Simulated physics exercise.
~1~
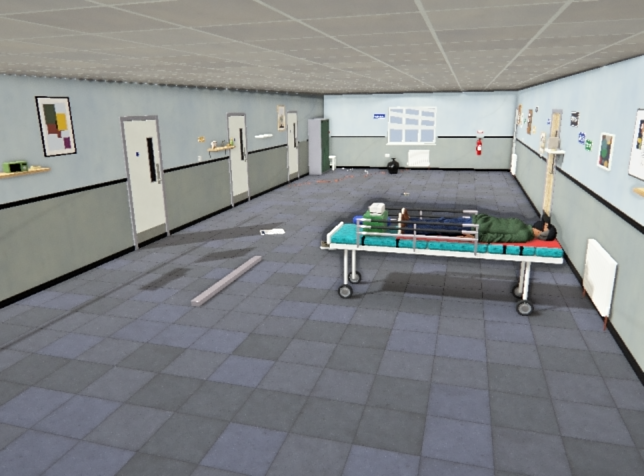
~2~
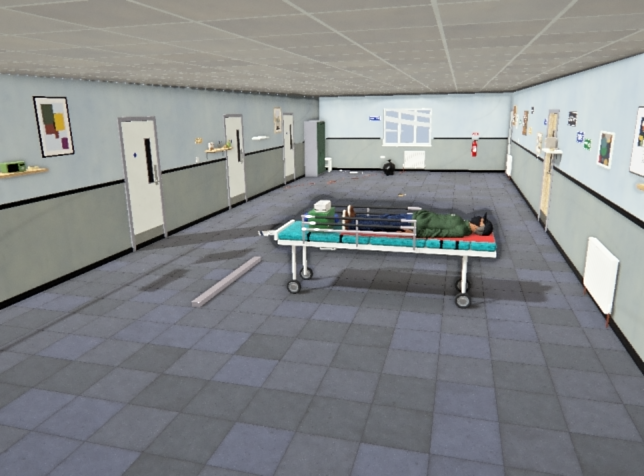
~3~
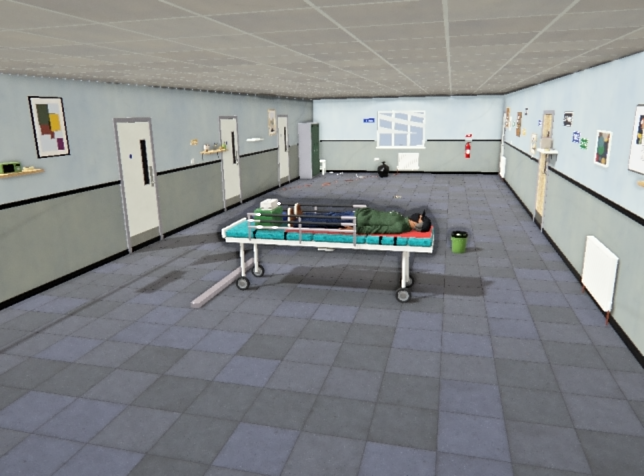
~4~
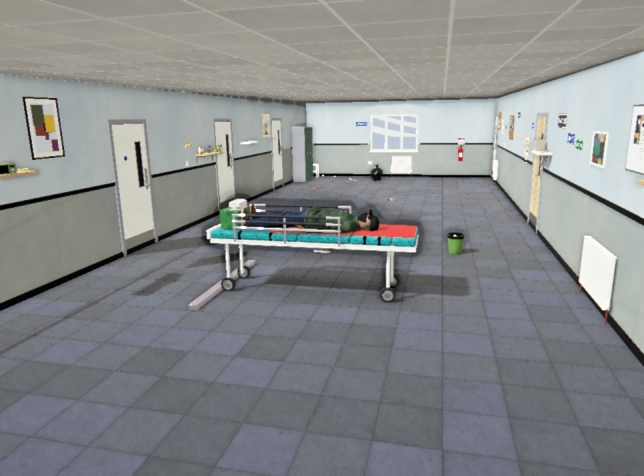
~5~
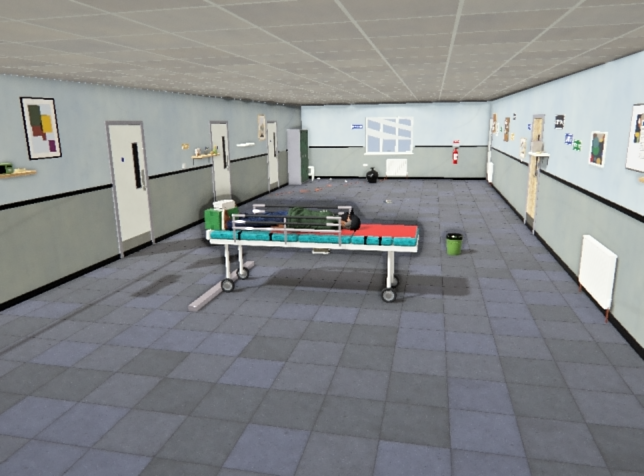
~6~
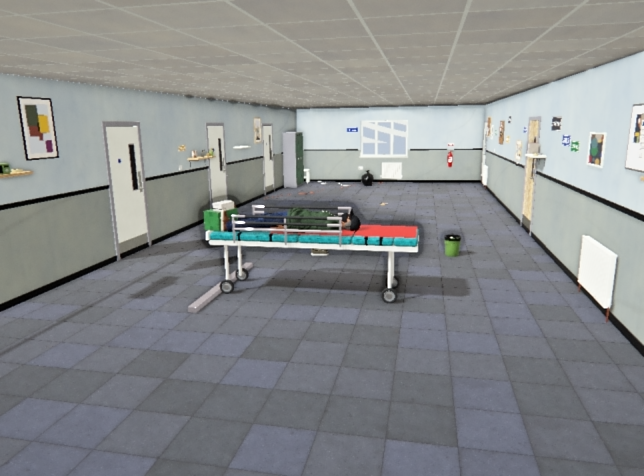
A person lying on a trolley rolls left, then slides further left as it stops.
